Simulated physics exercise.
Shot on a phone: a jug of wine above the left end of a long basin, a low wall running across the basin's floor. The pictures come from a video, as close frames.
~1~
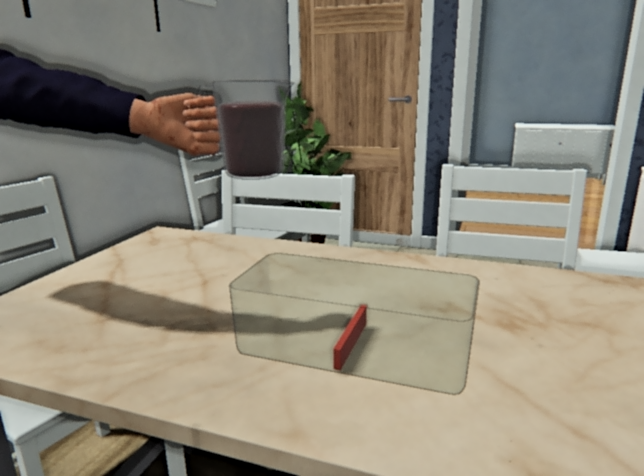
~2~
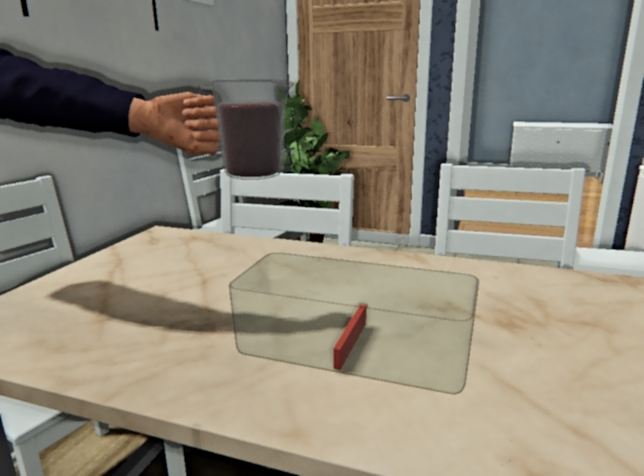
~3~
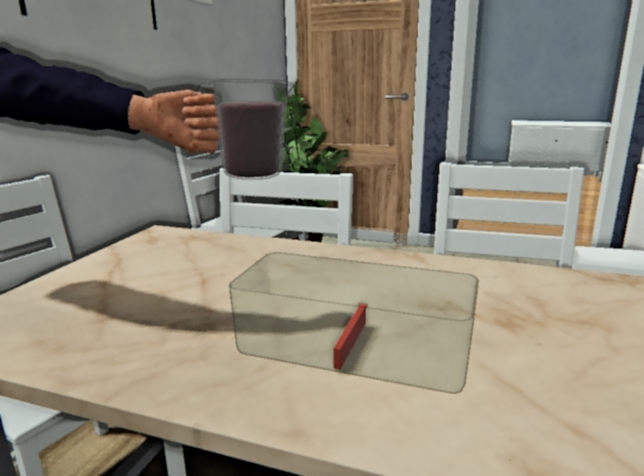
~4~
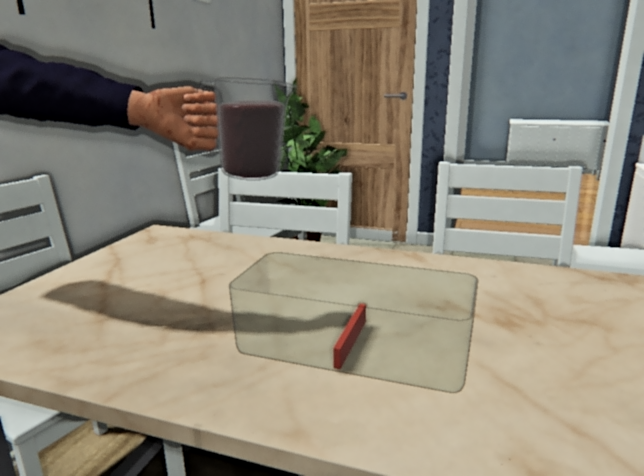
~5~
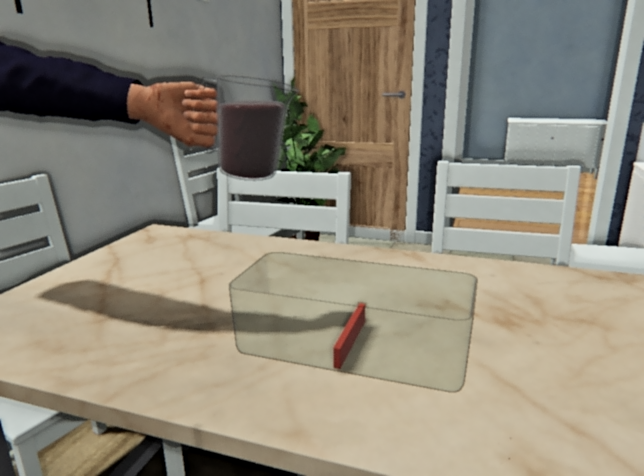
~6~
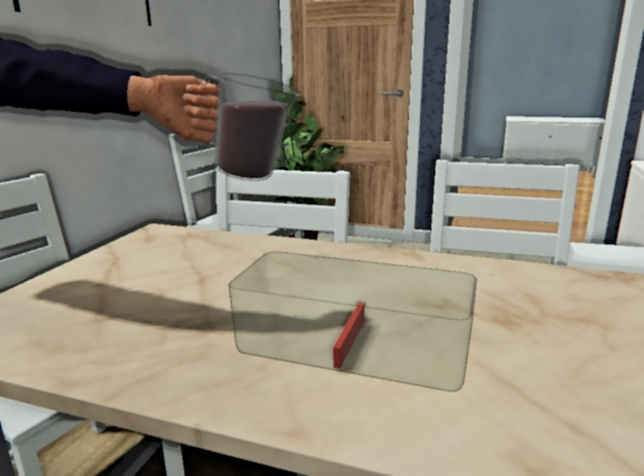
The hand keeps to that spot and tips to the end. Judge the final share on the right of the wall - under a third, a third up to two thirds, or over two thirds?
It is over two thirds.
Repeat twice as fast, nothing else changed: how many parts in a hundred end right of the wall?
Roughly 80 percent.
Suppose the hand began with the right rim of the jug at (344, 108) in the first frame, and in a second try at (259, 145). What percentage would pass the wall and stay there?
It works out to around 90 % and then around 5 %.
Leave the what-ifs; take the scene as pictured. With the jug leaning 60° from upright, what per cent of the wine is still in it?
Some 90 per cent.
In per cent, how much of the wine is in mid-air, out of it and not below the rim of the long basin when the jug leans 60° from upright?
Close to 10 in a hundred.
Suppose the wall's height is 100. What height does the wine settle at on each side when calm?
Left 10 per cent, right 50.
A moment on, the tilt is 60° and 90 per cent is still to pour, 0 is left of the wall and 0 right of it.
Next, the tilt is 89° and 45 per cent is still to pour, 1 is left of the wall and 28 right of it.
Then the tilt is 97° and 7 per cent is still to pour, 8 is left of the wall and 73 right of it.
Later the tilt is 97° and 1 per cent is still to pour, 17 is left of the wall and 79 right of it.
Finally, 18 per cent lies left of the wall, 79 right of it and 3 outside.
